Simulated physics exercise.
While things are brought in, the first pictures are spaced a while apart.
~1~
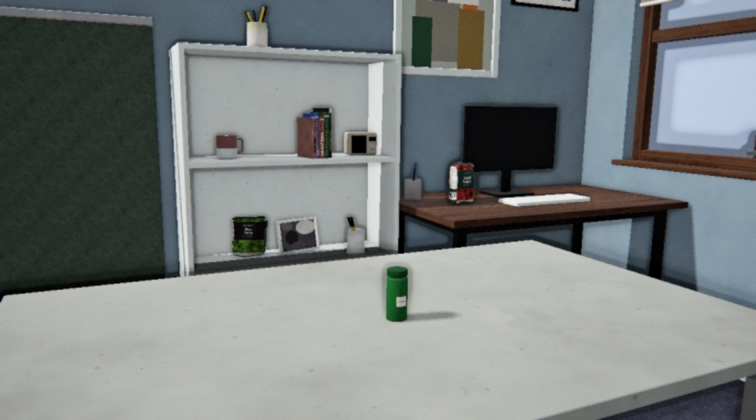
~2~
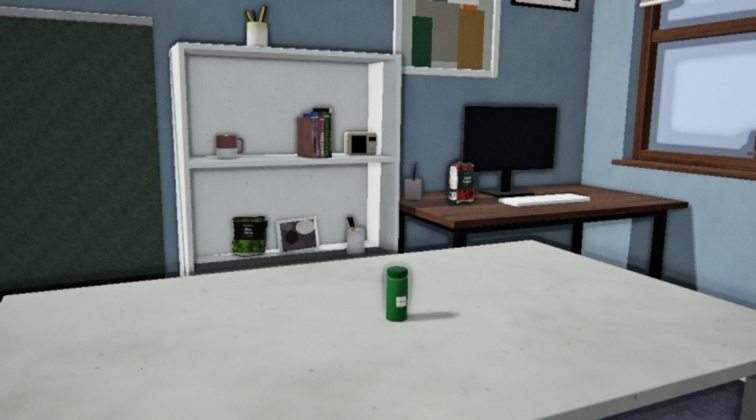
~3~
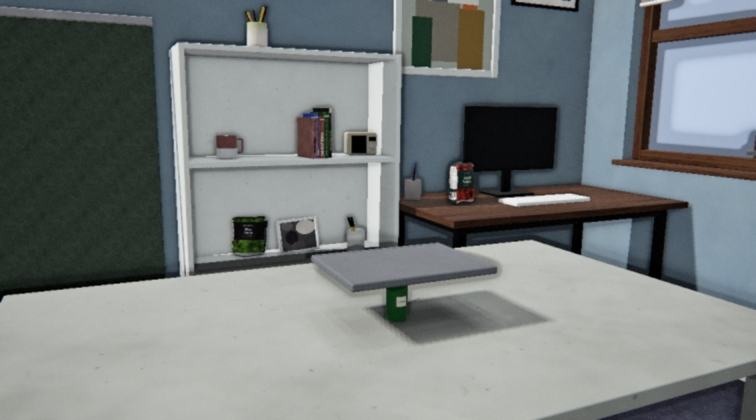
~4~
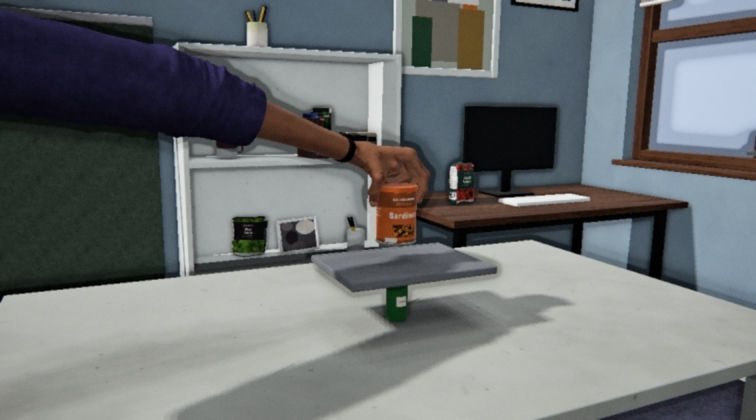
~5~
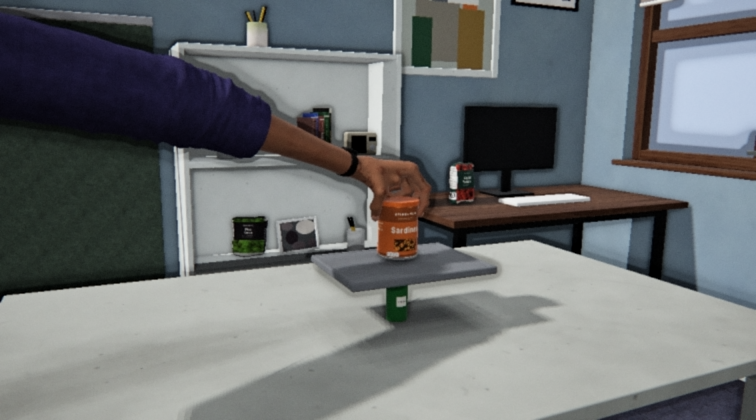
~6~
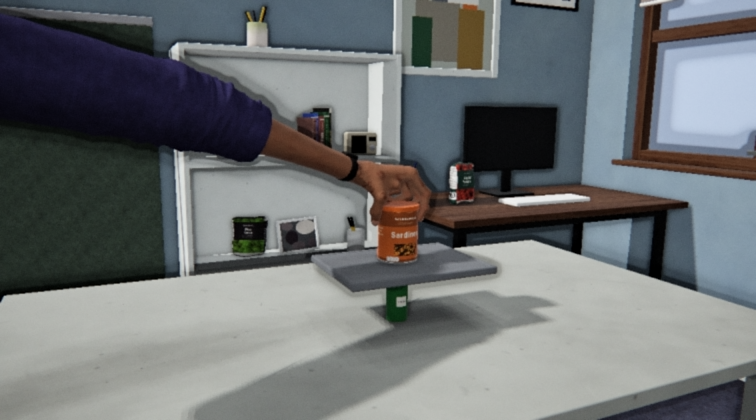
In the video, a small green shaker stands on a pale table, and a flat gray slab appears on top of it. A hand reaches in from the left and lowers an orange tin onto the slab, keeping hold of it.
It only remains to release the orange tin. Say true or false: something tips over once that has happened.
False - nothing tips over.
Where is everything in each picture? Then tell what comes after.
In the first frame, the last thing is not in view yet; green shaker (397, 294).
In the second frame, the last thing is not in view yet; green shaker (397, 294).
In the third frame, the last thing is not in view yet; green shaker (397, 294).
In the fourth frame, coming down; orange tin (396, 213); green shaker (397, 294).
In the fifth frame, coming down; orange tin (398, 227); green shaker (397, 294).
In the sixth frame, in place under the hand; orange tin (398, 232); green shaker (397, 294).
Then, 0.20 s on from there, no change.
Then, 0.40 s on from there, orange tin resting near (398, 233).
In the end, all 3 unmoved. At the end, from the last picture's camera, orange tin near (398, 233). The stack keeps its balance.
